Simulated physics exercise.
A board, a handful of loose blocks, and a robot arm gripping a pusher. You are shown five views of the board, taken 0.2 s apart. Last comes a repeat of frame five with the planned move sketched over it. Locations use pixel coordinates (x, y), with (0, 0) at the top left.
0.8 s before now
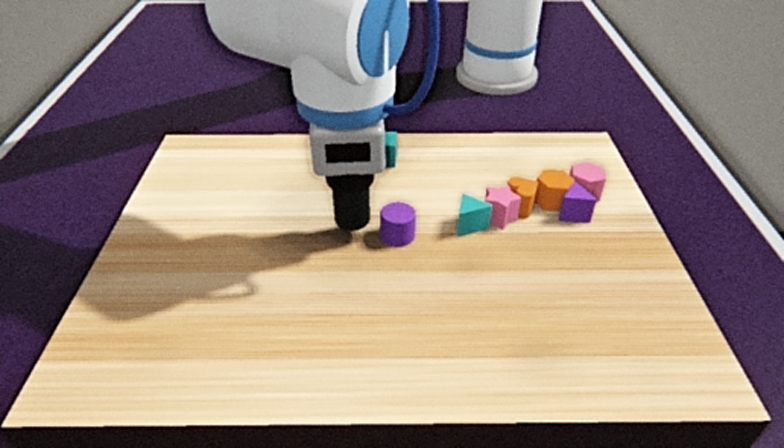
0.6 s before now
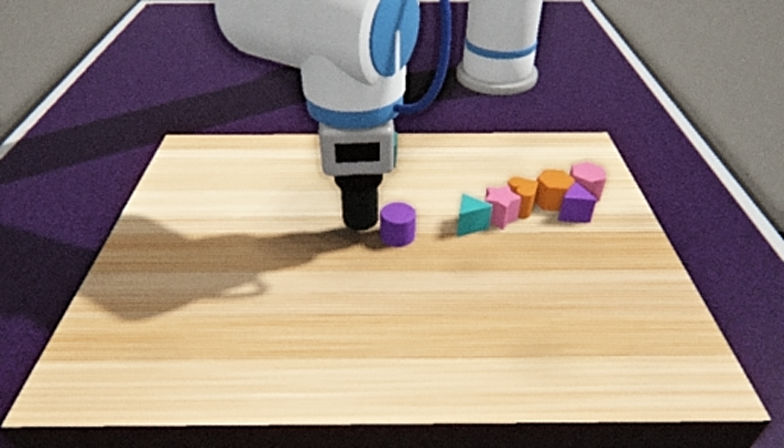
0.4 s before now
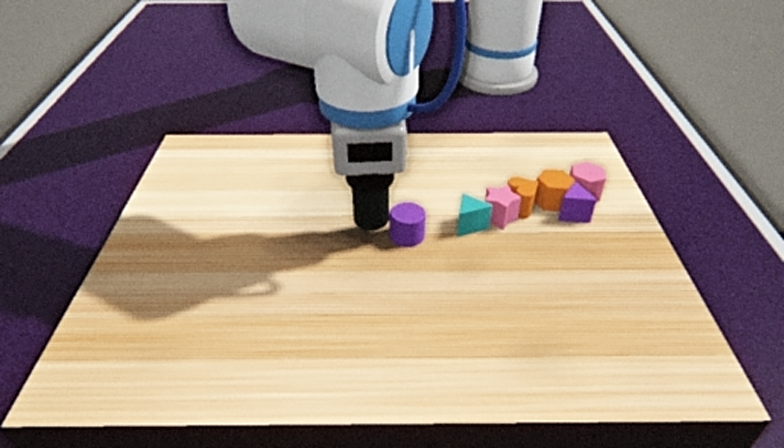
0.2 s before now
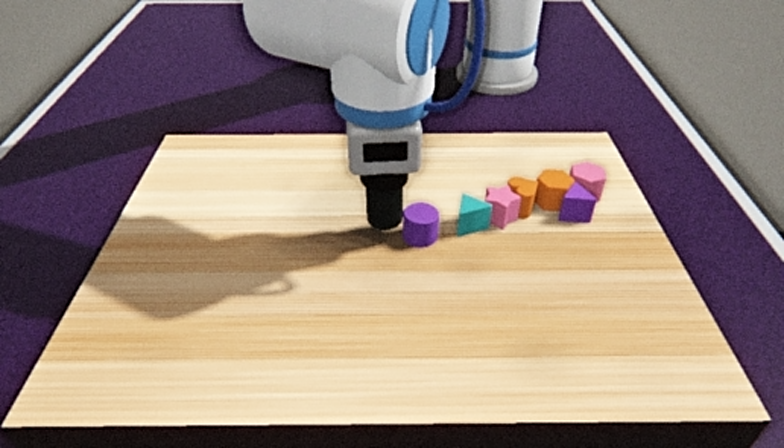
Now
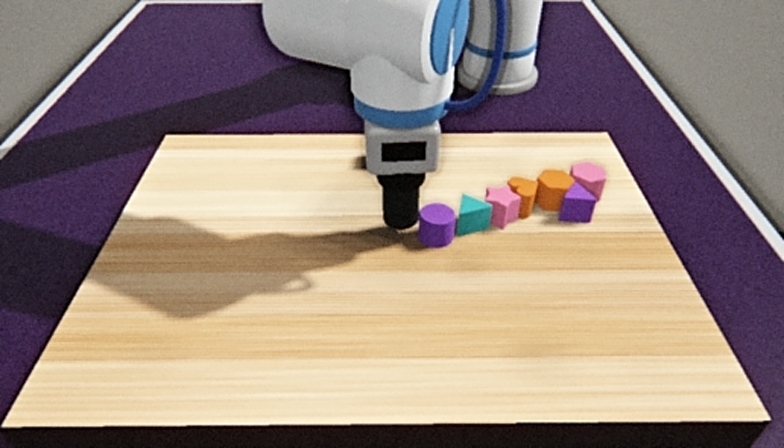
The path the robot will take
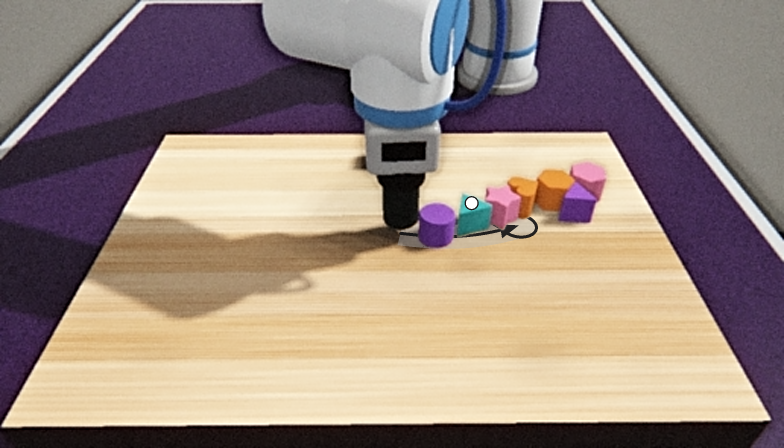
The clip shows a robot arm moving its black pusher to the right across a wooden board, reaching a purple circular block and pushing it right, up beside a turquoise triangular block, while the other colorful blocks stay still.
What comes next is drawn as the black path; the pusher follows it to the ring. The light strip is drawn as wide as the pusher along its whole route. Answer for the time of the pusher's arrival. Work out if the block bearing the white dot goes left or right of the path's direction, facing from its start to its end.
Heads right.
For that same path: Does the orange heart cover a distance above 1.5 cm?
In short: Yes.
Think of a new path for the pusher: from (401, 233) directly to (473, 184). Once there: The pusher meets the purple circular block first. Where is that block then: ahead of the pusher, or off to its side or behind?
Slipped loose.
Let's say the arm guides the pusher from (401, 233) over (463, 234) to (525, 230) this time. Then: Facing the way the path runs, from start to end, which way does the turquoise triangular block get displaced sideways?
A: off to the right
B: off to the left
Choice A: Off to the right.
Path on the board, from (401, 233) through (441, 237) and (482, 234) to (519, 226); the dot is on the turquoise triangular block.
What follows on the original path. One third of the way, pusher (444, 223); purple circular block (478, 225); turquoise triangular block (491, 209), turned 70° anticlockwise; pink star (504, 192).
Two thirds of the way, pusher (484, 220); purple circular block (503, 233); turquoise triangular block (515, 211); pink star (506, 192); orange heart (526, 182).
At the end, pusher (521, 212); purple circular block (503, 233); turquoise triangular block (552, 210), turned 90° anticlockwise; pink star (518, 183), turned 30° anticlockwise; orange heart (528, 170), turned 20° anticlockwise; orange hexagon (558, 174), turned 30° clockwise.
